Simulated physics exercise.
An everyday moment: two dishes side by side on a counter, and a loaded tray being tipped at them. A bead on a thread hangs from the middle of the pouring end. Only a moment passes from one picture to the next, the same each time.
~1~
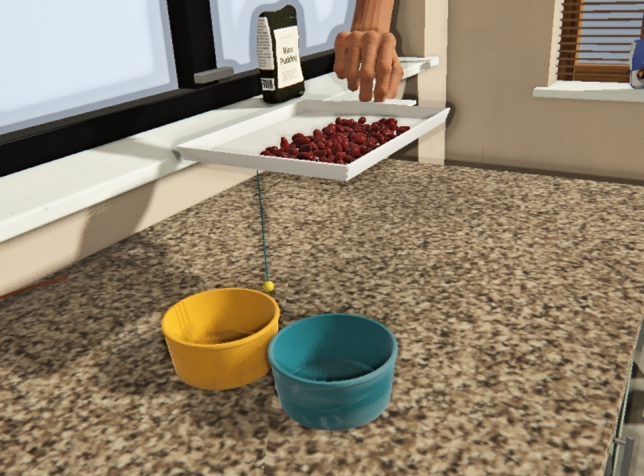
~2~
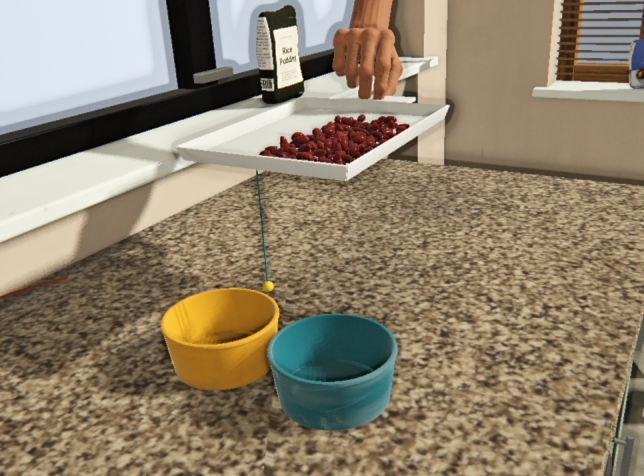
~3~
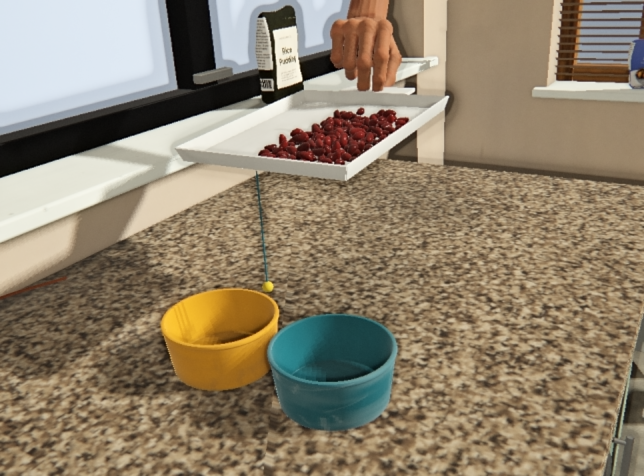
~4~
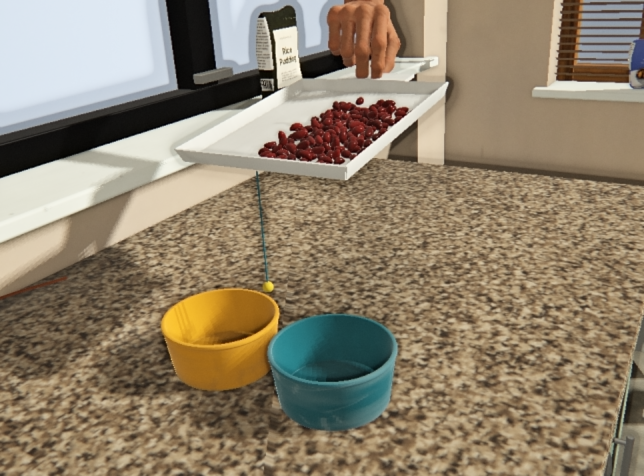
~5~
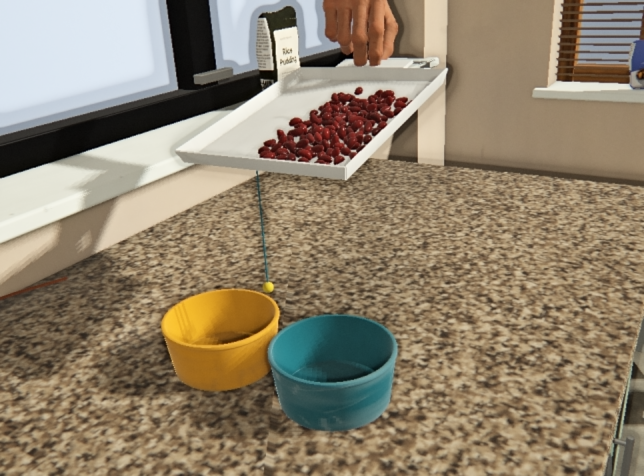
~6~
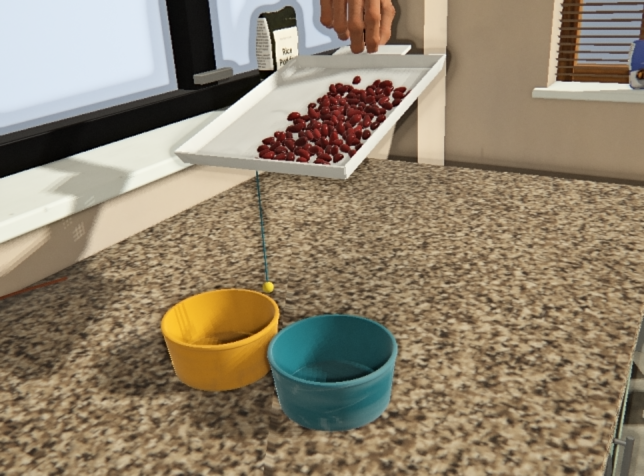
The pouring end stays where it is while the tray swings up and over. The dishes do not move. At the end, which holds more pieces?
Fuller: The left dish.
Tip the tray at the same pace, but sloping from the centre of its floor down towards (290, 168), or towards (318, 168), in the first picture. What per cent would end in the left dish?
About 20 and 0 per cent.
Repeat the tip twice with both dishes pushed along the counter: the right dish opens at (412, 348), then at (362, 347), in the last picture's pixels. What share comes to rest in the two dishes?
Near 30 % and 60 %.
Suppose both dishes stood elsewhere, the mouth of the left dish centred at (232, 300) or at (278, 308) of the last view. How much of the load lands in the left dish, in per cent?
The first gives 40 %, the second 20 %.
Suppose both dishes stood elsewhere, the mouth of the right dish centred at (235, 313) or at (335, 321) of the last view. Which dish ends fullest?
One: The right-hand dish. Two: The left dish.
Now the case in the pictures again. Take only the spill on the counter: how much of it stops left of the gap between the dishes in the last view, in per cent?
Roughly 80 in a hundred.
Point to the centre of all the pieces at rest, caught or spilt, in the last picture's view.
Around (225, 358).
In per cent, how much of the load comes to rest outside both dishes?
Near 20 %.
Soon, tray tipped steeply; nearly all on the tray; a stray few in the left dish; a stray few in the air.
A while on, tray tipped past a quarter turn; a small part on the tray; a small part in the right dish; about half in the left dish; a small part outside both; about a quarter in the air.
Towards the end, tray tipped past a quarter turn; a small part in the right dish; about two thirds in the left dish; about a quarter outside both.
Finally, tray tipped past a quarter turn; a small part in the right dish; about two thirds in the left dish; about a quarter outside both.
